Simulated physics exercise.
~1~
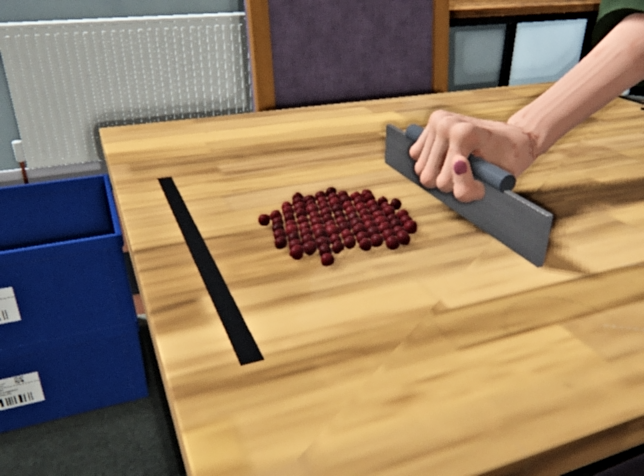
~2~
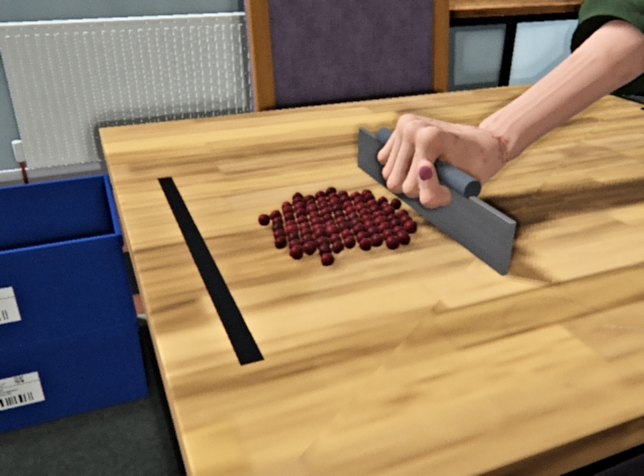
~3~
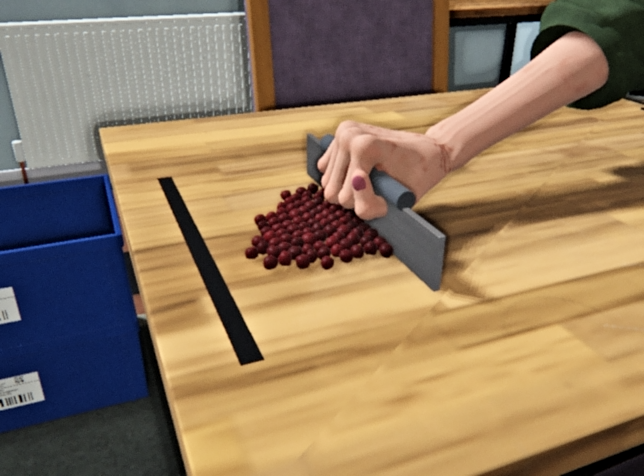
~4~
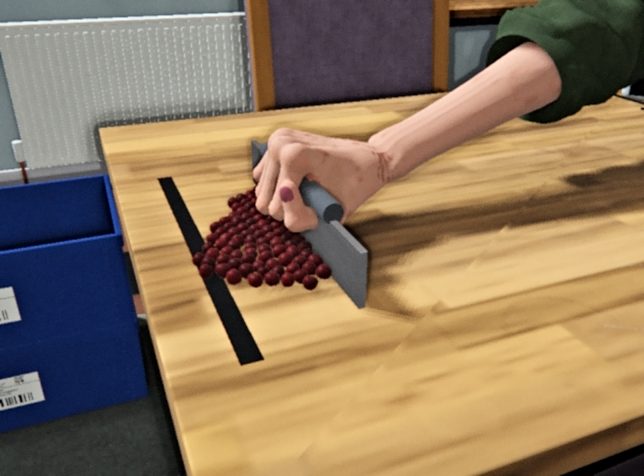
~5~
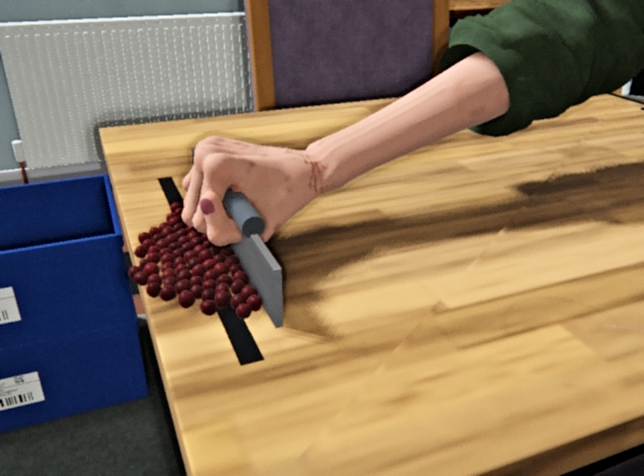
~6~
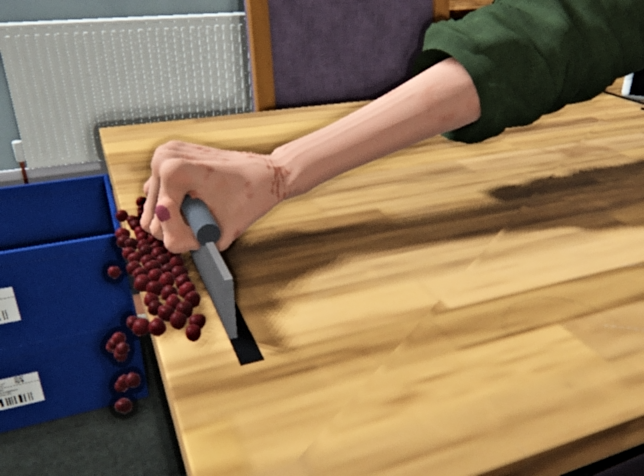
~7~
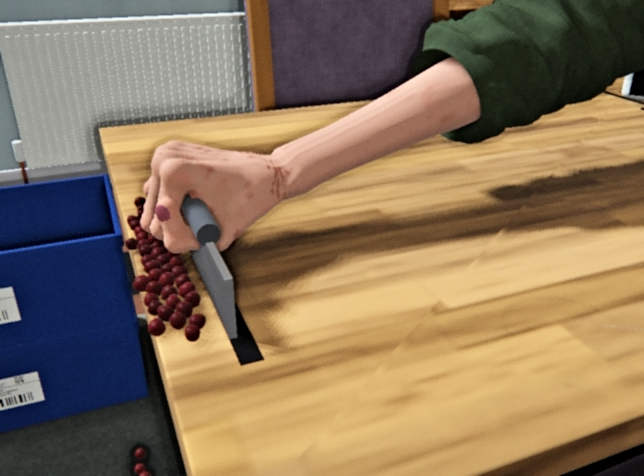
A pile of dark red, berry-like balls sits on a pale wooden table, seen from above at an angle by a still camera, with a black strip of tape to its left. Blue bins stand on the floor at the left, and a white radiator and a purple-backed chair are behind. From the right, a hand in a green sleeve slides a grey scraper left until it meets the pile. It pushes the balls across the tape towards the table's left edge, then halts at the tape. Some balls tumble to the floor beside the bins, while many stay bunched at the edge.
